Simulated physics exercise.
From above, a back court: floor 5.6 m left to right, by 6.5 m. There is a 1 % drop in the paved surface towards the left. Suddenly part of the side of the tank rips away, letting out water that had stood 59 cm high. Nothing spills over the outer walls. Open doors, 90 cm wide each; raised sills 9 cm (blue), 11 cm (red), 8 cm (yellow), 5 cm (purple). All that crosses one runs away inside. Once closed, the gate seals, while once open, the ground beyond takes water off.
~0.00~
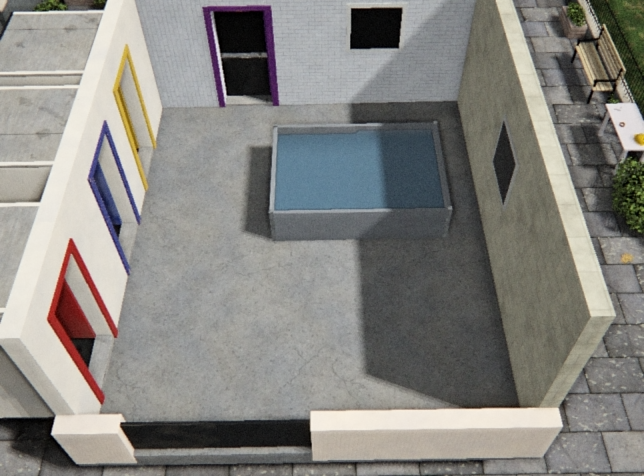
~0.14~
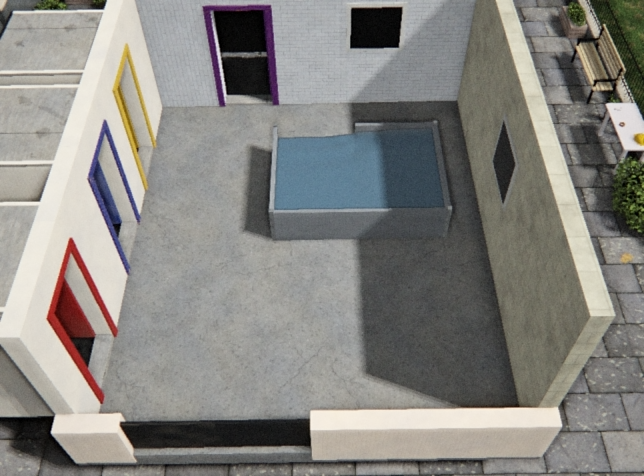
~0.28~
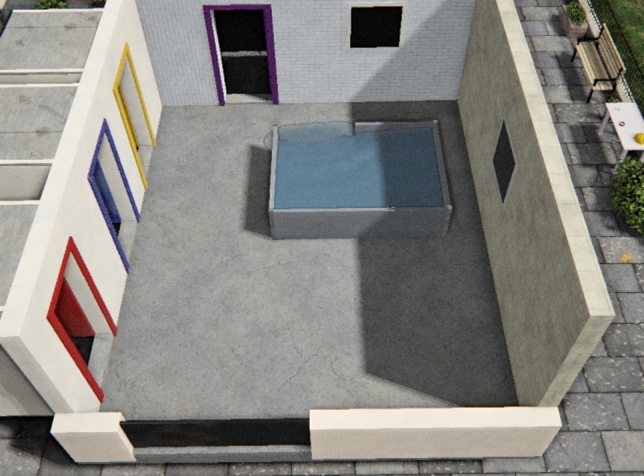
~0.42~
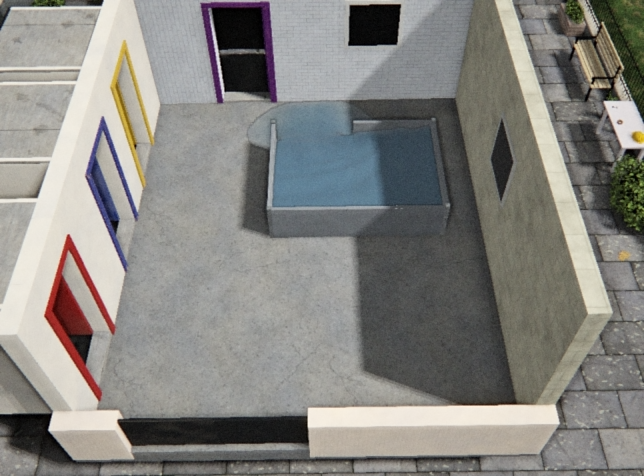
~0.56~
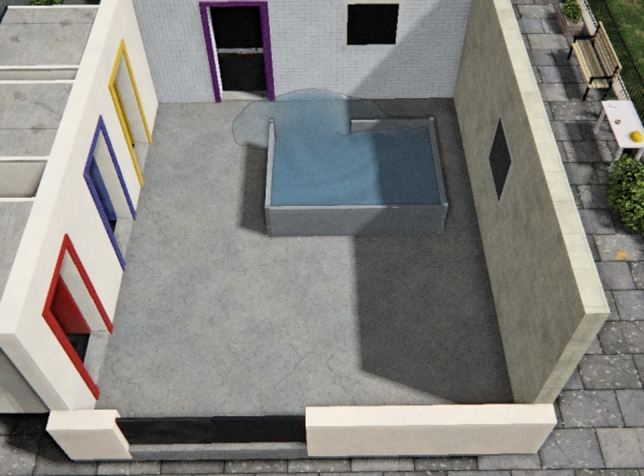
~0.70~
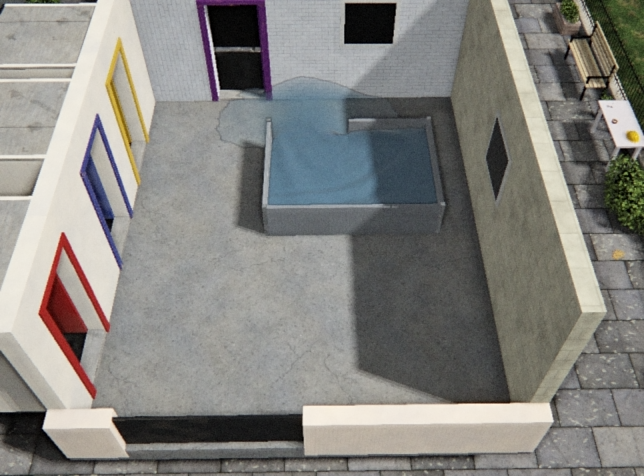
Walled back court with coloured doorways, a raised tank opening along its far side and water spreading behind it and leftward.
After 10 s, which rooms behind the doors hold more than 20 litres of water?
One by one: The blue door will most likely respect the limit, the red door will most likely respect the limit, the yellow door will most likely bust the limit, the purple door will most likely bust the limit.
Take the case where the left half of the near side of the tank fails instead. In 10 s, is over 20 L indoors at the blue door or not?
Note: Blue door, short of the limit.
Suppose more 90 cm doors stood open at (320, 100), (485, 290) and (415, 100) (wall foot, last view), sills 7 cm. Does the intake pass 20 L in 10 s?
In sequence the answers are more than that, less than that and less than that.
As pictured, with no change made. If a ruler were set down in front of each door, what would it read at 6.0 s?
Depth readings (cm): Blue = 5; red = 4; yellow = 11; purple = 11.
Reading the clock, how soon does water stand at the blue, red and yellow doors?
Door times: Blue 2.8 s / red 3.8 s / yellow 2.0 s.
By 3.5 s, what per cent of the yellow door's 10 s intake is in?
That works out near 20%.
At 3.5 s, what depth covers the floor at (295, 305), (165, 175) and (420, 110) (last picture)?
Listed order: 0 / 8 / 11 cm.
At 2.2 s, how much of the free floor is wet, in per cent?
I'd say around 25 %.
After 1.4 s water covers 15 % of the floor and is deepest (46 cm) near (298, 106); blue door not reached, red door not reached, yellow door not reached, purple door 21 cm at the sill, 26 L in.
After 2.2 s water covers 25 % of the floor and is deepest (42 cm) near (166, 102); blue door not reached, red door not reached, yellow door 7 cm at the sill, 0 L in, purple door 19 cm at the sill, 108 L in.
After 3.5 s water covers 45 % of the floor and is deepest (30 cm) near (156, 102); blue door 4 cm at the sill, 0 L in, red door not reached, yellow door 13 cm at the sill, 9 L in, purple door 15 cm at the sill, 196 L in.
After 6.0 s water covers 90 % of the floor and is deepest (20 cm) near (155, 108); blue door 5 cm at the sill, 0 L in, red door 4 cm at the sill, 0 L in, yellow door 11 cm at the sill, 34 L in, purple door 11 cm at the sill, 272 L in.
After 10.0 s water covers 100 % of the floor and is deepest (14 cm) near (100, 370); blue door 4 cm at the sill, 0 L in, red door 14 cm at the sill, 1 L in, yellow door 9 cm at the sill, 50 L in, purple door 7 cm at the sill, 321 L in.
